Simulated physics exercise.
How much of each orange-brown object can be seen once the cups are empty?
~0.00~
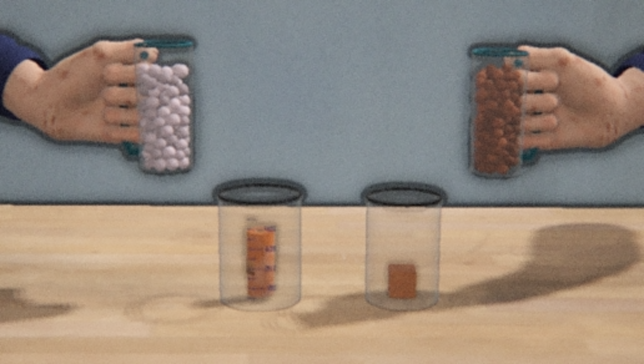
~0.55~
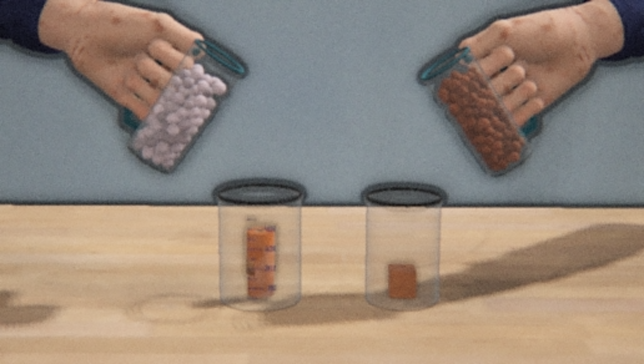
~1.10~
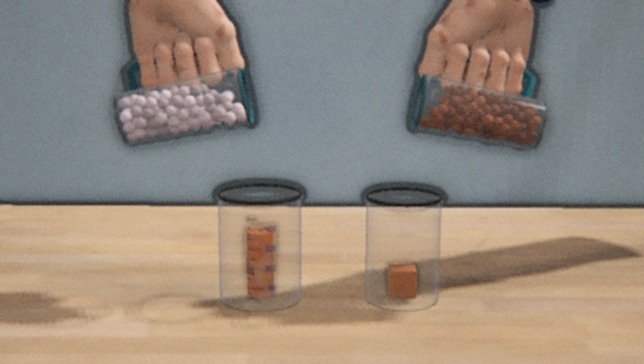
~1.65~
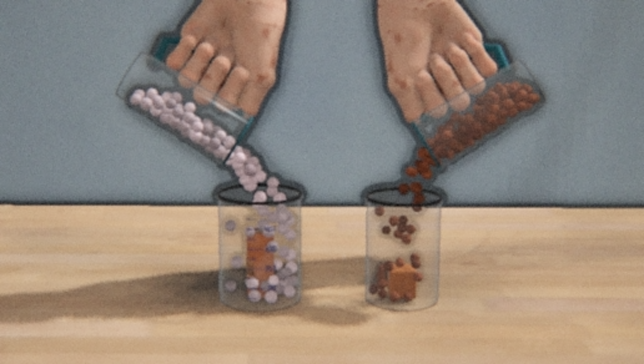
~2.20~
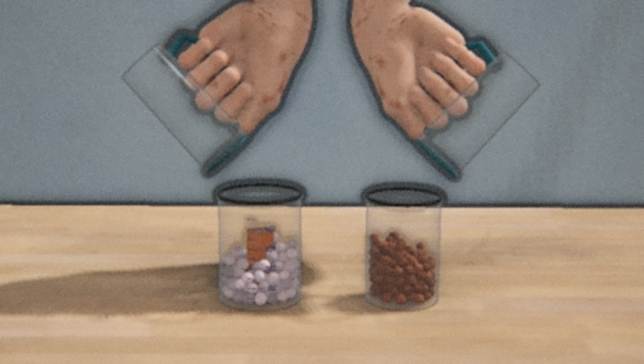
The top of the taller object on the left still sticks up above the pale balls. The small block on the right is hidden under the brown ones.
